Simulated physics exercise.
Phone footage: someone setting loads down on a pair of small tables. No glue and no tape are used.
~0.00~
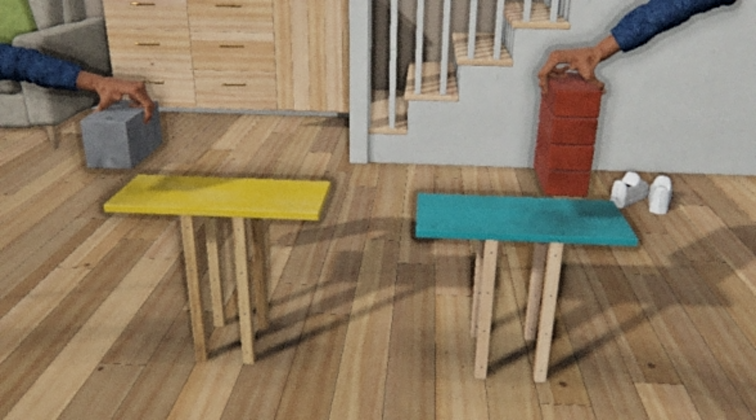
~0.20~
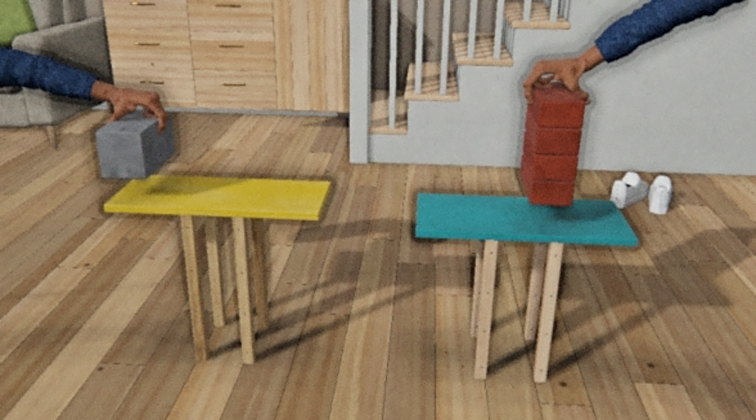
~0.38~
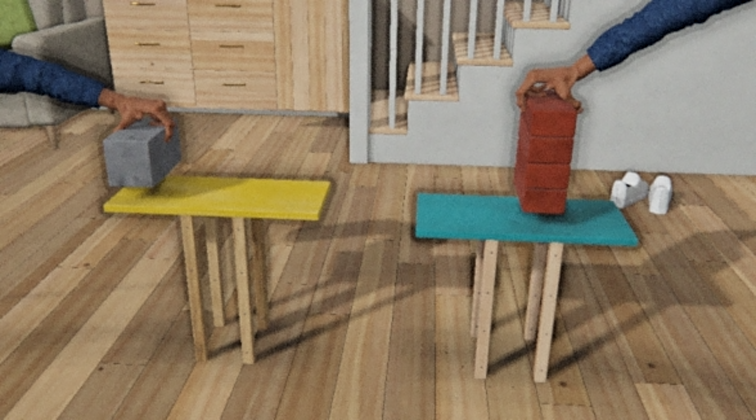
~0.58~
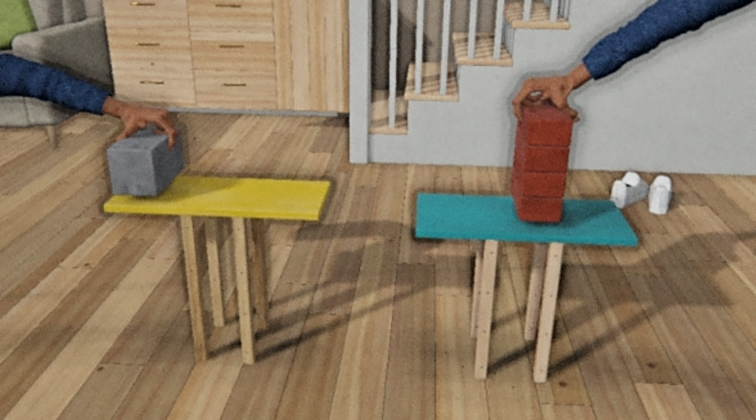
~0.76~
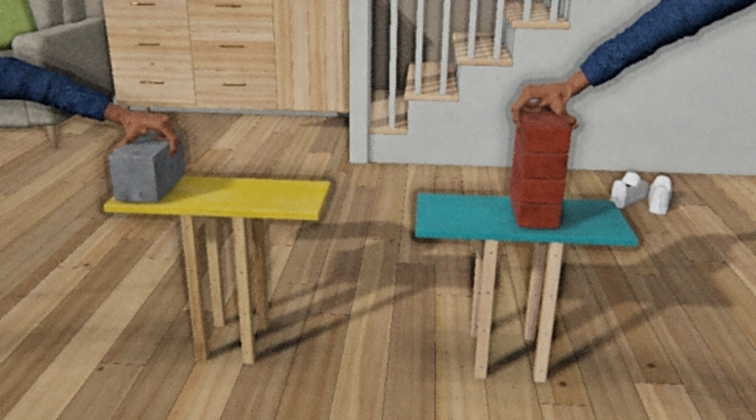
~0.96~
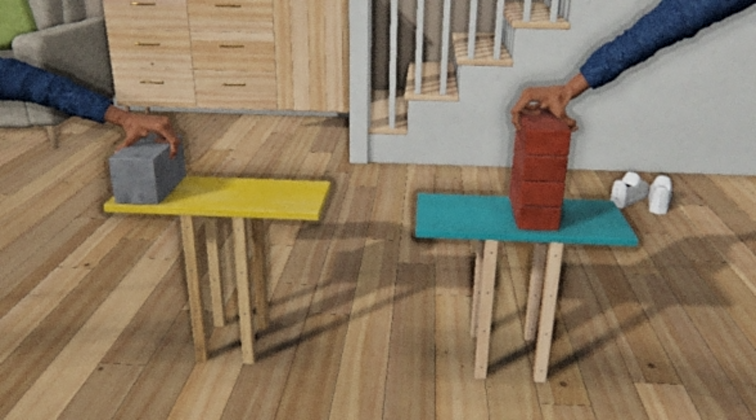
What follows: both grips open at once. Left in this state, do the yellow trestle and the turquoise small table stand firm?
Yellow trestle - no, it tips over; turquoise small table - yes, it stands firm.
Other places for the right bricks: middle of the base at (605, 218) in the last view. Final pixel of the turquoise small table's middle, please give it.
End point: About (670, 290).
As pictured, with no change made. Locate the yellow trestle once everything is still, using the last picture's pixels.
Its centre ends up near (72, 257).
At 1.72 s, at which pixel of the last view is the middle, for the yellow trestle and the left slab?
The yellow trestle around (116, 209); the left slab around (49, 227).
By 1.72 s, yellow trestle tilted by 38° near (115, 209); turquoise small table at rest near (520, 218).
When it is over (3.5 s), the yellow trestle goes over, near (72, 257); the turquoise small table keeps steady, near (520, 218).
